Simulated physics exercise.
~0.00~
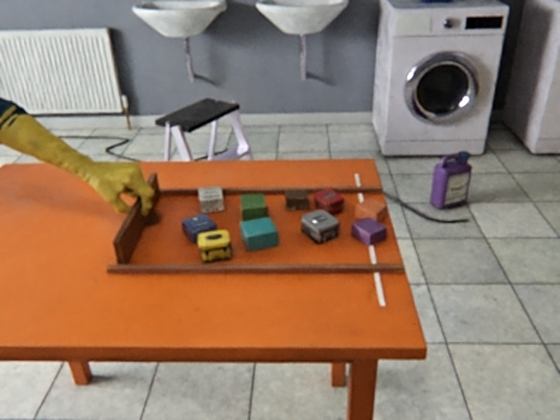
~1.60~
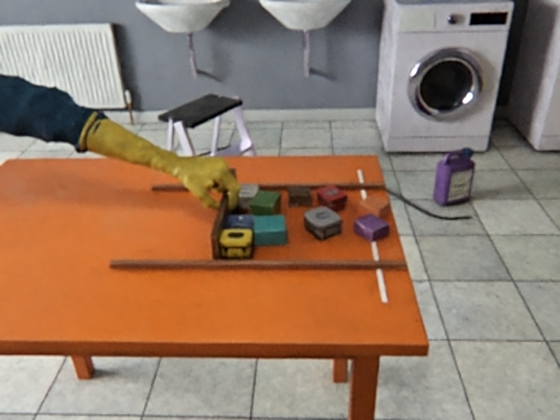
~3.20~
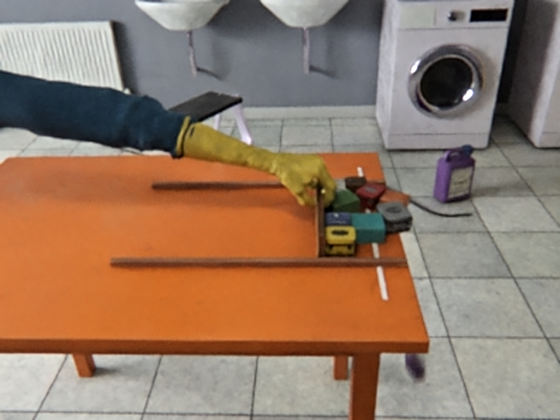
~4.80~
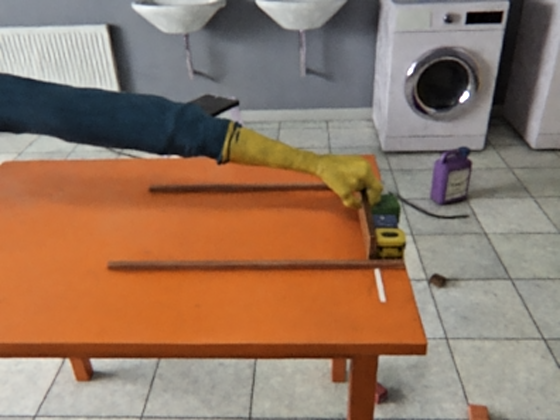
A yellow-gloved hand swept a board rightward across an orange table, bunching up small coloured blocks and pushing them toward the edge, where several dropped to the tiled floor, while the yellow block and a few others remained against the board.
